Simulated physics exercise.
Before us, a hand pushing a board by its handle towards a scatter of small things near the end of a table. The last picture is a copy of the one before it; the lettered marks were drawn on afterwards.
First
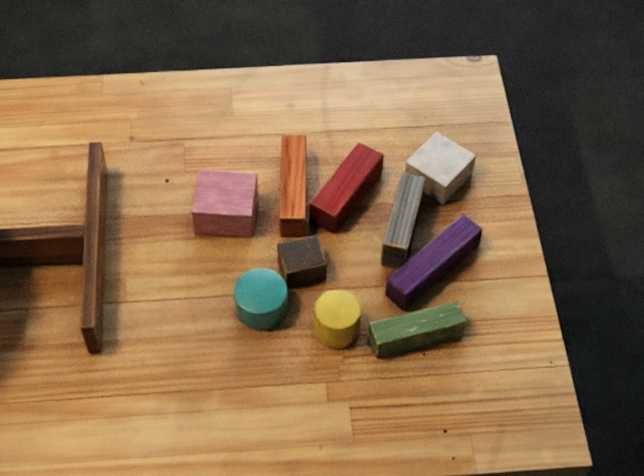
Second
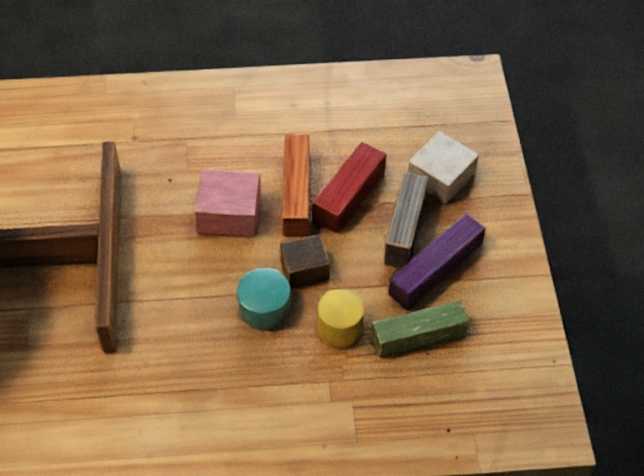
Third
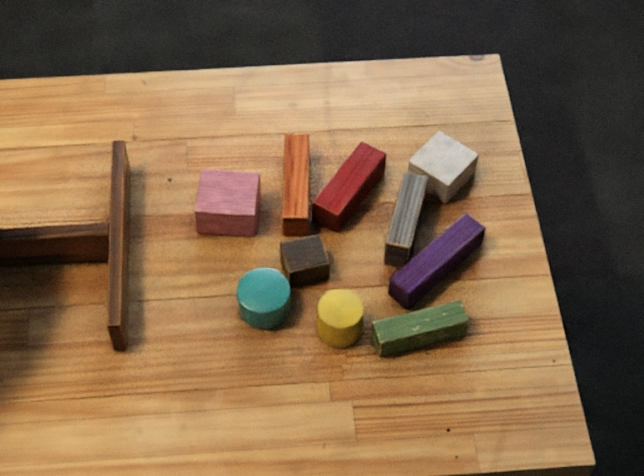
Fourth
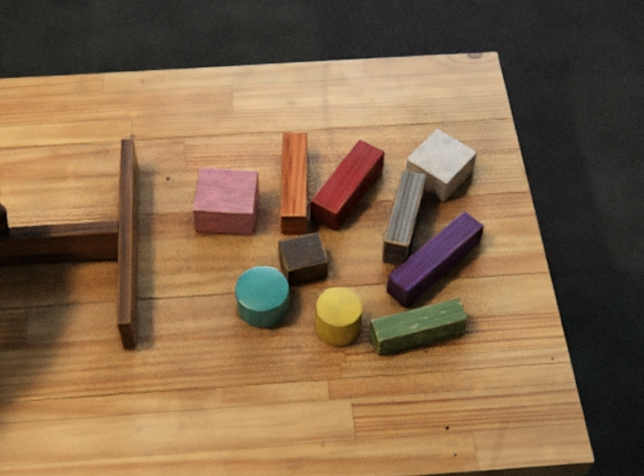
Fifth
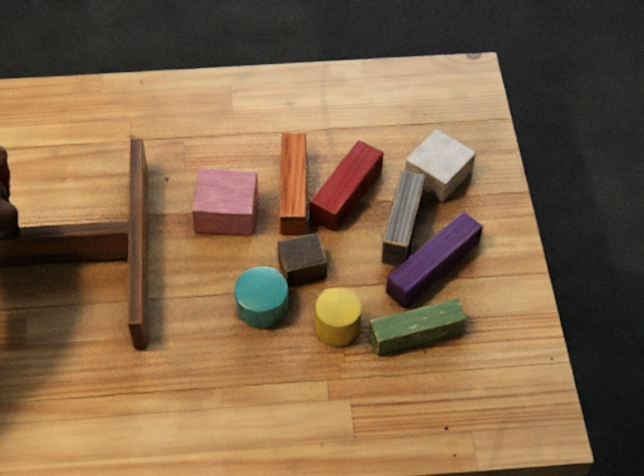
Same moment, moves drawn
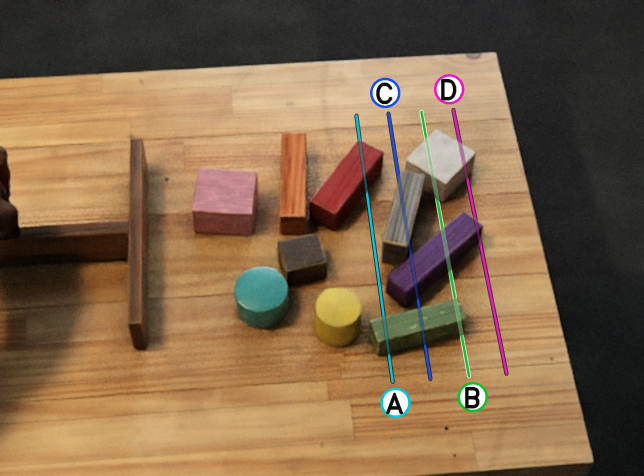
On a wooden table, a dark wooden board with a handle sliding slowly right towards ten motionless coloured blocks, a hand appearing behind.
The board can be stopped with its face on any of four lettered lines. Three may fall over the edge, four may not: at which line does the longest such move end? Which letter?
Line B.
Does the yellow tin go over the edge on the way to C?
By then, no.
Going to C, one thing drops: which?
The white block.
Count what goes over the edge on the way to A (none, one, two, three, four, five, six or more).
The count is none.
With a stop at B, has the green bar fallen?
By then, no.
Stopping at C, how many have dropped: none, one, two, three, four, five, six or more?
In all, one.
On the copy, A at (373, 238); B at (443, 233); C at (408, 236); D at (478, 231).
On B. First, board (247, 218); red stick (362, 184); orange stick (324, 182).
Then, board (358, 211); white block (497, 153); purple stick (475, 262).
Finally, board (442, 206); white block over the edge; red stick over the edge; three fallen.
By contrast, A is within the limit but short; C is within the limit but short; D drops five.
